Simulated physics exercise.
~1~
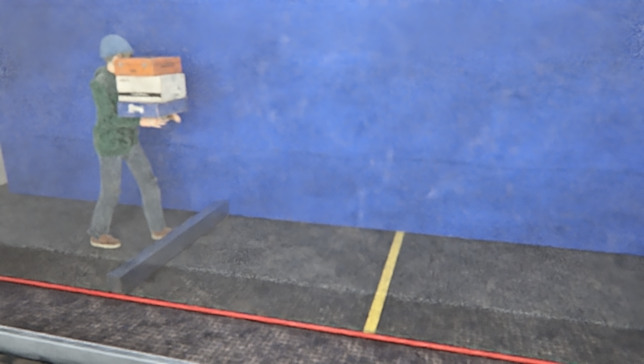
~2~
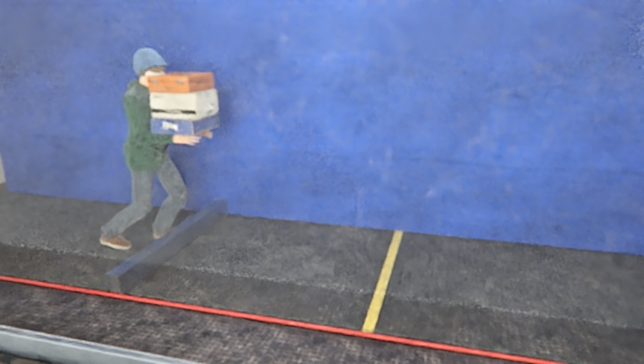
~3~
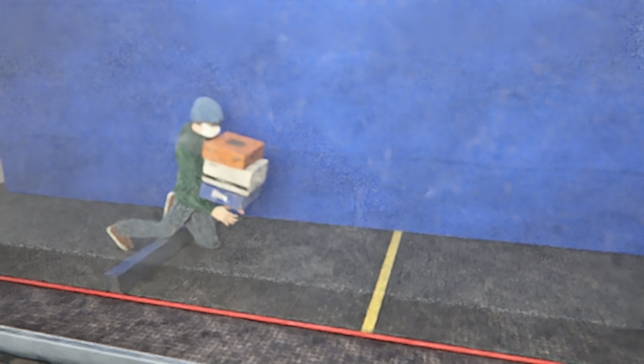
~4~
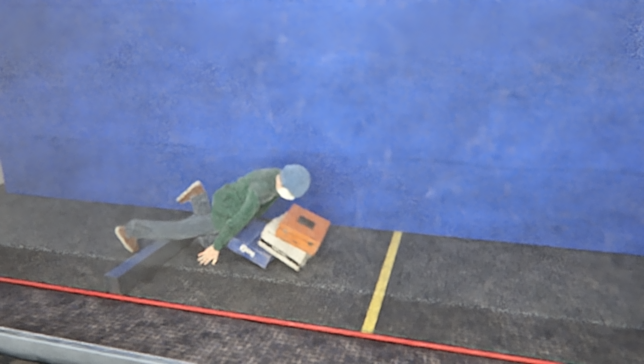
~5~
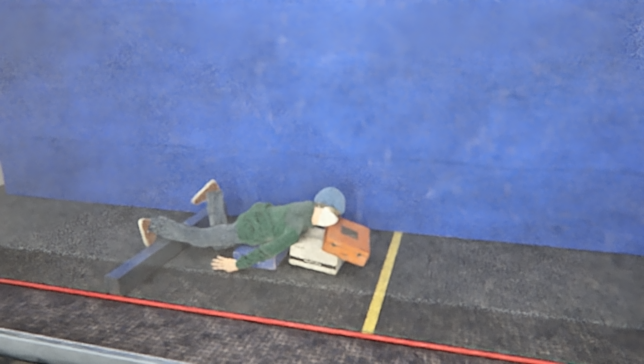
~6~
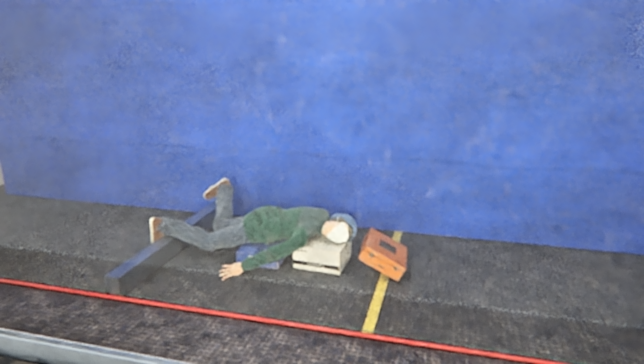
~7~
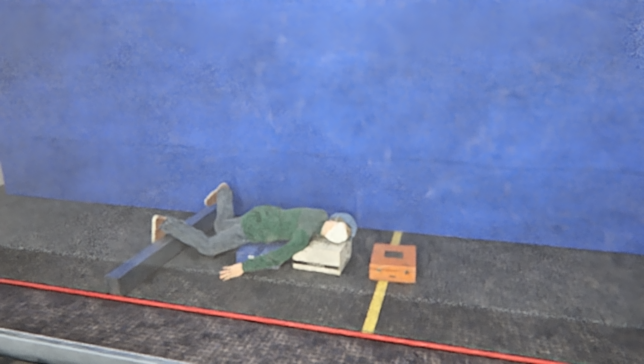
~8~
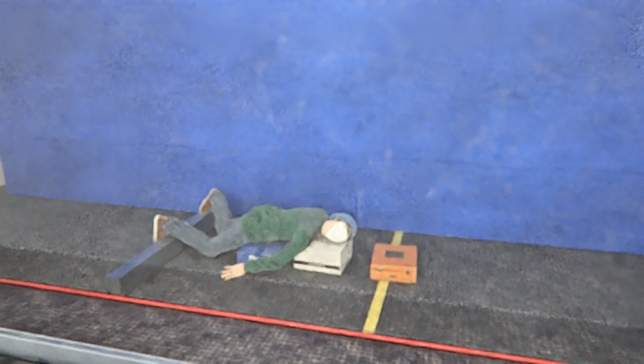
On a dark floor by a blue wall, a person carrying stacked boxes pitches right over a rail, sprawling as boxes spill.
